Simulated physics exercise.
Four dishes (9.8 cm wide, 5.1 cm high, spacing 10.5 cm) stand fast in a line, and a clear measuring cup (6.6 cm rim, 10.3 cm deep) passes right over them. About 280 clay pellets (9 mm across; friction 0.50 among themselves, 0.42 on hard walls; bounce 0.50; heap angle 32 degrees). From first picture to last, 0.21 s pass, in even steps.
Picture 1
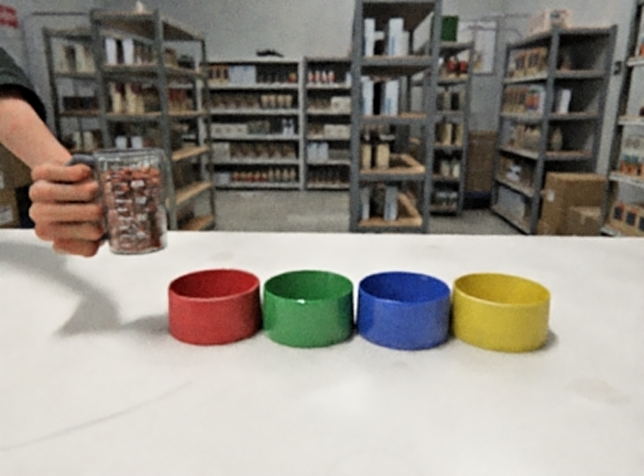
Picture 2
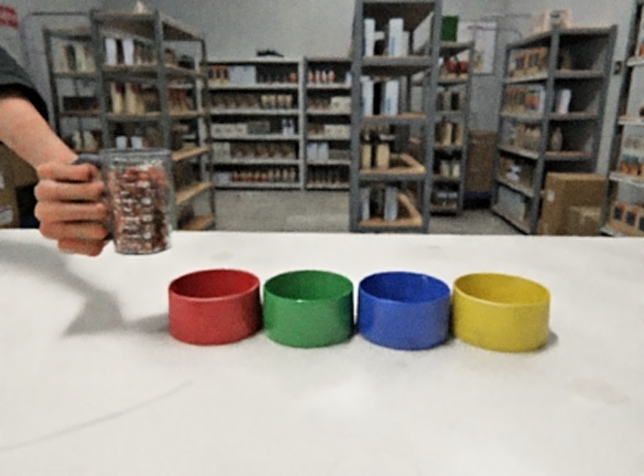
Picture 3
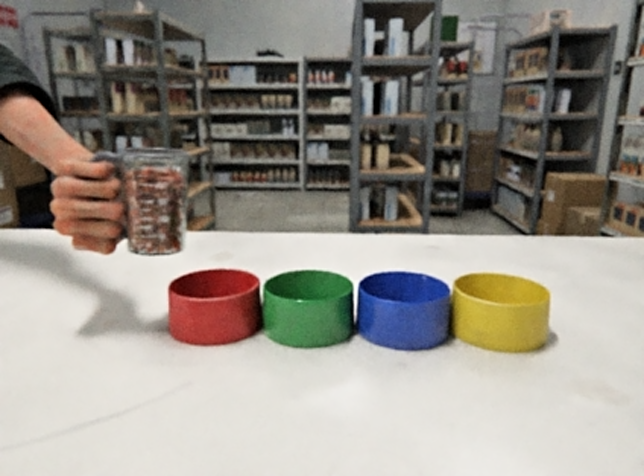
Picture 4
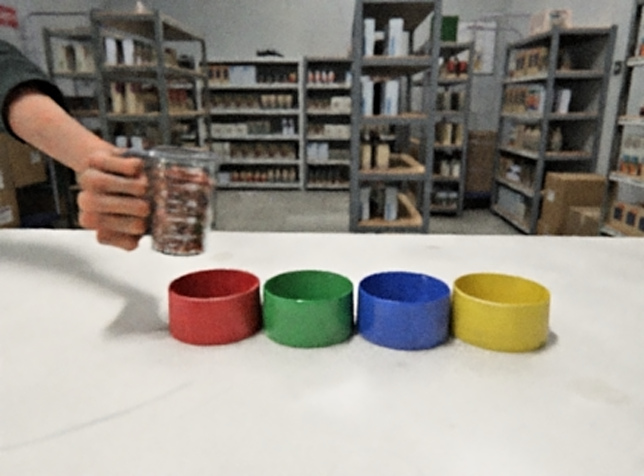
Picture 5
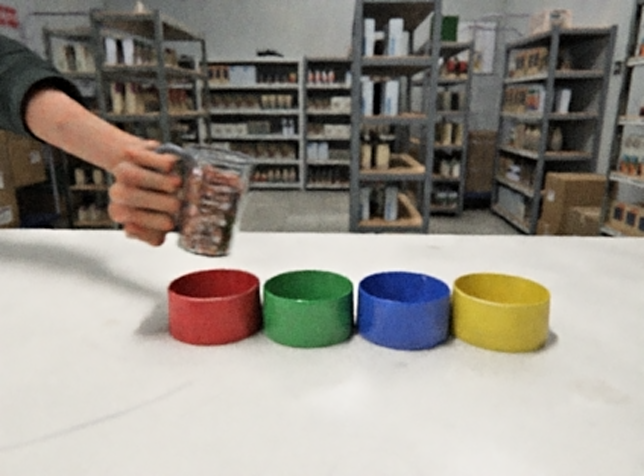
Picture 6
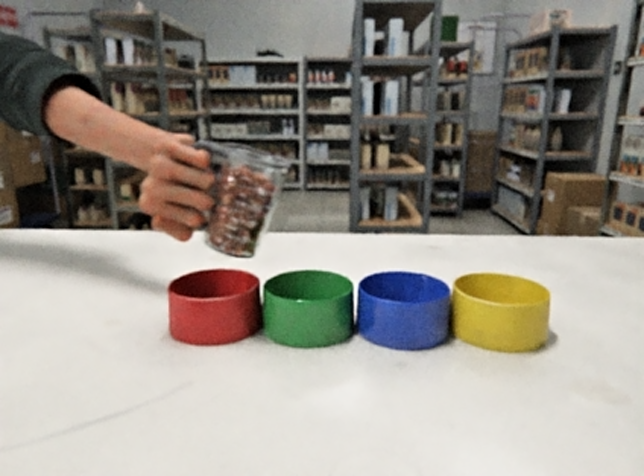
In a storeroom lined with metal shelves of bottles and boxes, a pale tabletop is seen from the front, slightly above, by a still camera. Four round dishes, red, green, blue and yellow from left to right, stand in a row, while a hand at left holds a clear measuring cup of reddish-brown pieces. The hand carries the cup rightward above the red dish, gradually tilting it to the right, as the dishes stay still.
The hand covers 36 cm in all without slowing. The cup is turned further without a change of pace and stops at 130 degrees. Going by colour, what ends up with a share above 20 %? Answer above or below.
Red: Below, blue: Below, green: Below, yellow: Above, counter: Below.
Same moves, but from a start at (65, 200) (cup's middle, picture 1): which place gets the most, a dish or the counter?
Most goes to: Blue.
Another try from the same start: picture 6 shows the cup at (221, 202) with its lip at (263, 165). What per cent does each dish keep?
Red 0; blue 0; green 0; yellow 90.
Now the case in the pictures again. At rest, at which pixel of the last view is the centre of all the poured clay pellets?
At about (509, 312).
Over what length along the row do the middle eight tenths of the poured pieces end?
About 6 cm.
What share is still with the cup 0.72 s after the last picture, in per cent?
About 90 per cent.
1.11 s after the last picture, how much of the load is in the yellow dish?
About 85 per cent by then.
Then, 0.43 s after the last picture, tilt 73 degrees; cup holds 95 %.
Then, 0.72 s after the last picture, tilt 107 degrees; cup holds 90 %.
Then, 1.11 s after the last picture, tilt 130 degrees; cup holds 5 %, yellow 85 %.
In the end, red 0 %, blue 0 %, green 0 %, yellow 95 %, counter 5 %.
